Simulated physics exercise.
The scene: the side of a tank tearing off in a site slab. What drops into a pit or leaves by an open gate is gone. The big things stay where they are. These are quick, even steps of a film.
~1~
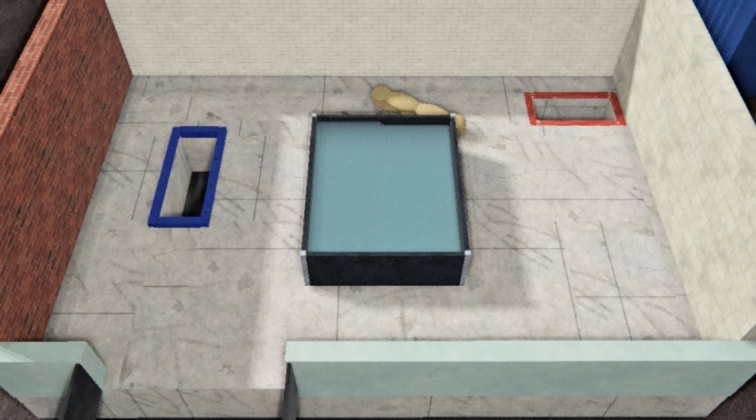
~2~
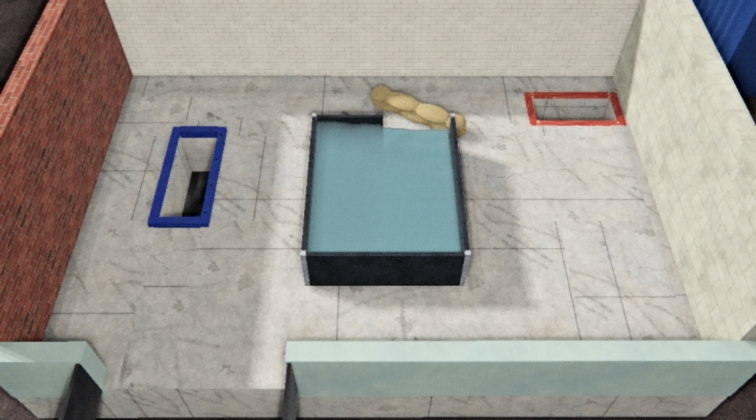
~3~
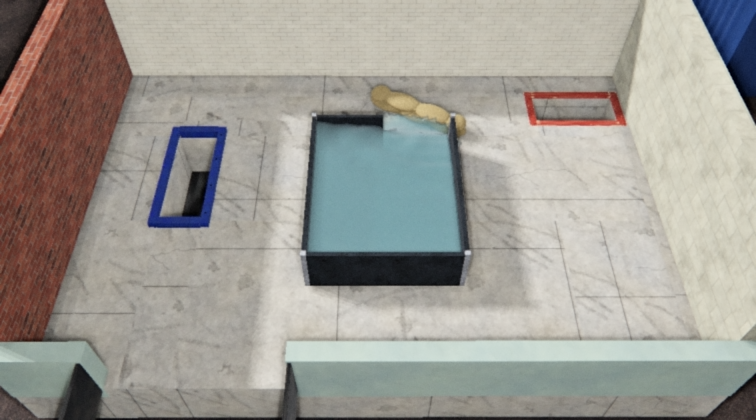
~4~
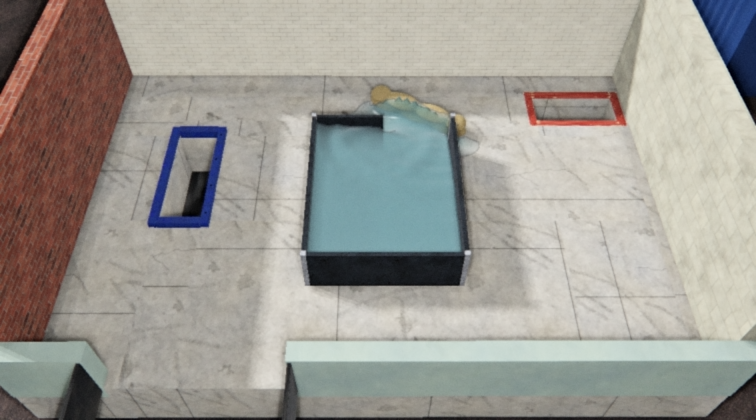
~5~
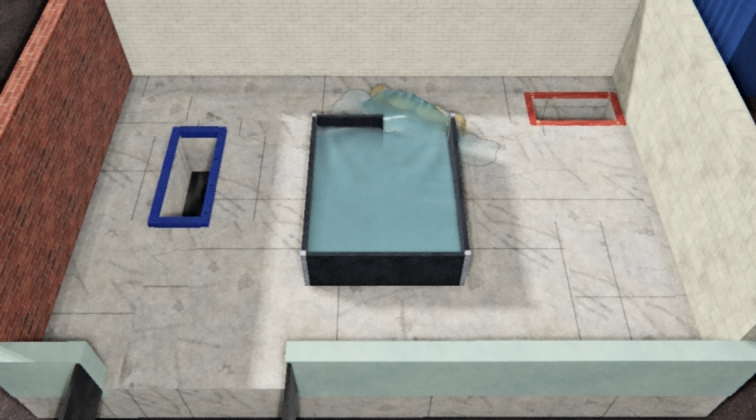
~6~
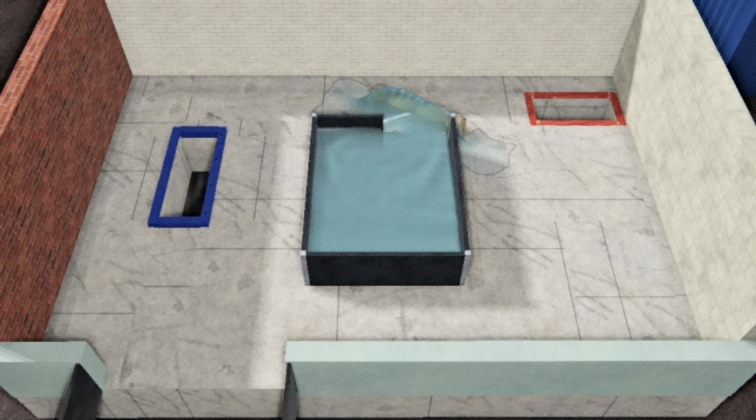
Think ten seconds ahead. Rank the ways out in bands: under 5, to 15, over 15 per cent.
In the end: The gate takes from 5 to 15 %; the blue pit takes less than 5 %; the red pit takes from 5 to 15 %.
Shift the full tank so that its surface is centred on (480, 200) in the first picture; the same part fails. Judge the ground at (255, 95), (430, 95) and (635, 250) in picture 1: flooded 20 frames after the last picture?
In turn: Under water, wet, dry.
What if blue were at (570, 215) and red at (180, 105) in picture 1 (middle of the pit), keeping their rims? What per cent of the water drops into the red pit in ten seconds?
In per cent: Red 30.
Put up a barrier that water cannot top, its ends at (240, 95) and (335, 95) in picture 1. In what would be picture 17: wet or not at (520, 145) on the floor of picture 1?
At that place: Flooded.
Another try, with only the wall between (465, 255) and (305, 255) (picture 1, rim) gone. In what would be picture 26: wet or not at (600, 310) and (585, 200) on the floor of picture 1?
In turn: Awash, flooded.
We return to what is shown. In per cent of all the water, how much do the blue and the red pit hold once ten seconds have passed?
Roughly 2 per cent, then 8 per cent.
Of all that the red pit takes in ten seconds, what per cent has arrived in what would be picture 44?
I make it 65 per cent.
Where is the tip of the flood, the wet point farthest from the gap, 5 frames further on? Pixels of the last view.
Roughly at (241, 78).
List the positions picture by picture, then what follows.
Still water in the open tank at (384, 183), in the first frame.
Water pours out on the open tank's far side and has run to a hidden place, in the second frame.
Water pours out on the open tank's far side and has run to a hidden place, in the third frame.
Water pours out on the open tank's far side and has run to (369, 105), in the fourth frame.
Water pours out on the open tank's far side and has run to (351, 95), in the fifth frame.
Water pours out on the open tank's far side and has run to (340, 85), in the sixth frame.
A moment on, water covers 25 % of the floor; the gate 0 %, the blue pit 0 %, the red pit 0 %.
Next, water covers 45 % of the floor; the gate 0 %, the blue pit 0 %, the red pit 0 %.
Then, water covers 55 % of the floor; the gate 0 %, the blue pit 1 %, the red pit 2 %.
Later, water covers 75 % of the floor; the gate 1 %, the blue pit 1 %, the red pit 5 %.
In the end, water covers 90 % of the floor; the gate 7 %, the blue pit 2 %, the red pit 8 %.
